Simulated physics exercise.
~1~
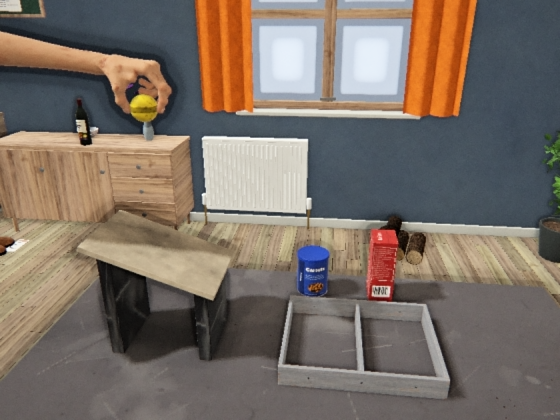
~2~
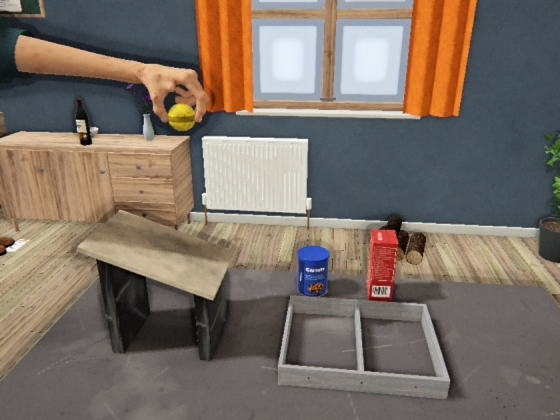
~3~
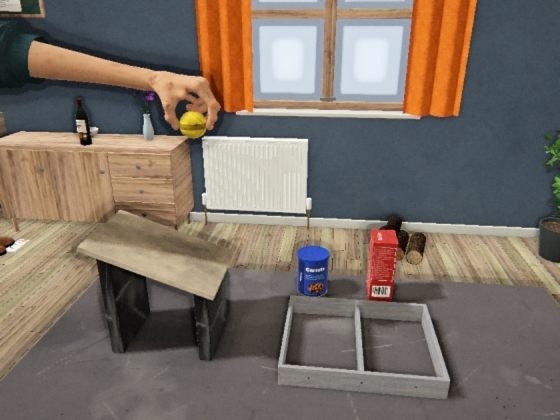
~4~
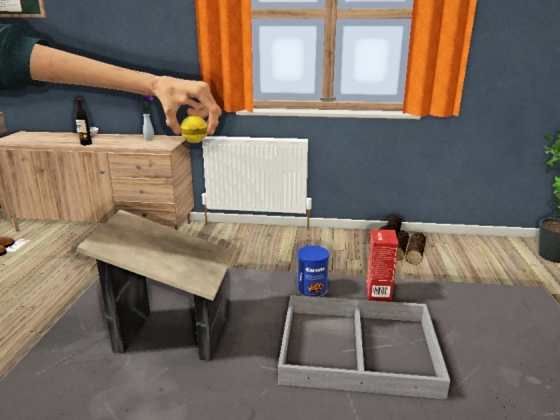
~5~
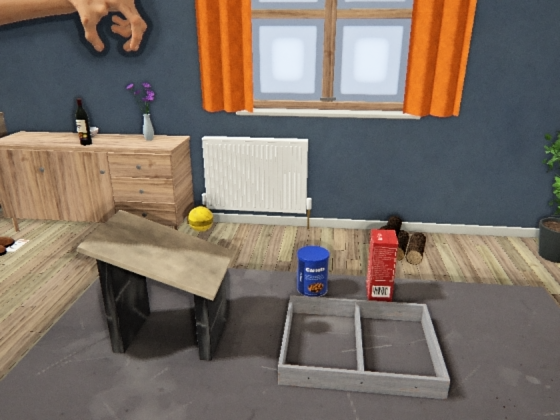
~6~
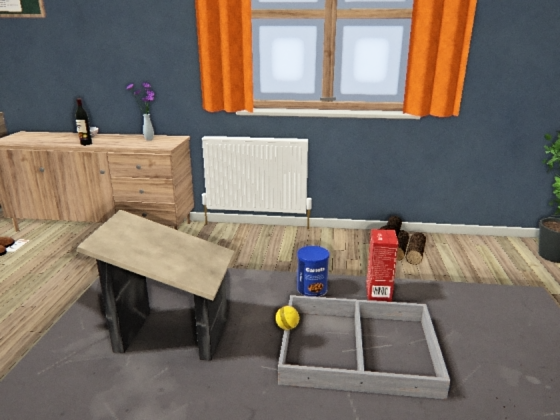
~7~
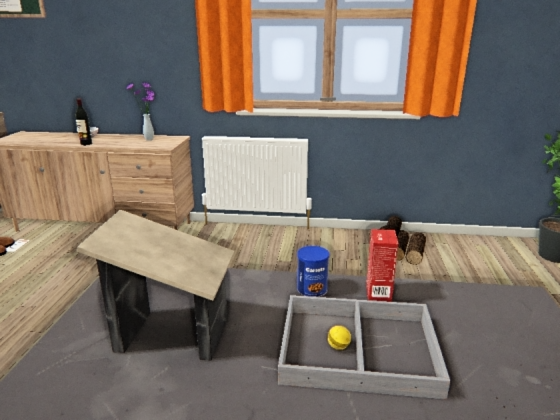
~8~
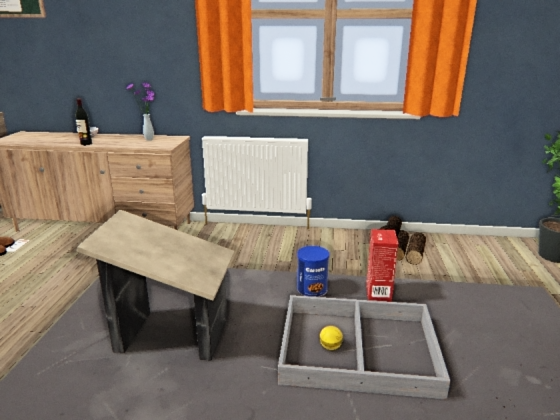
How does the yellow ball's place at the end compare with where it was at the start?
At the start the yellow ball was held up by a hand in front of the sideboard on the left. By the end it was lower and farther right, resting inside the left section of the gray tray on the floor.
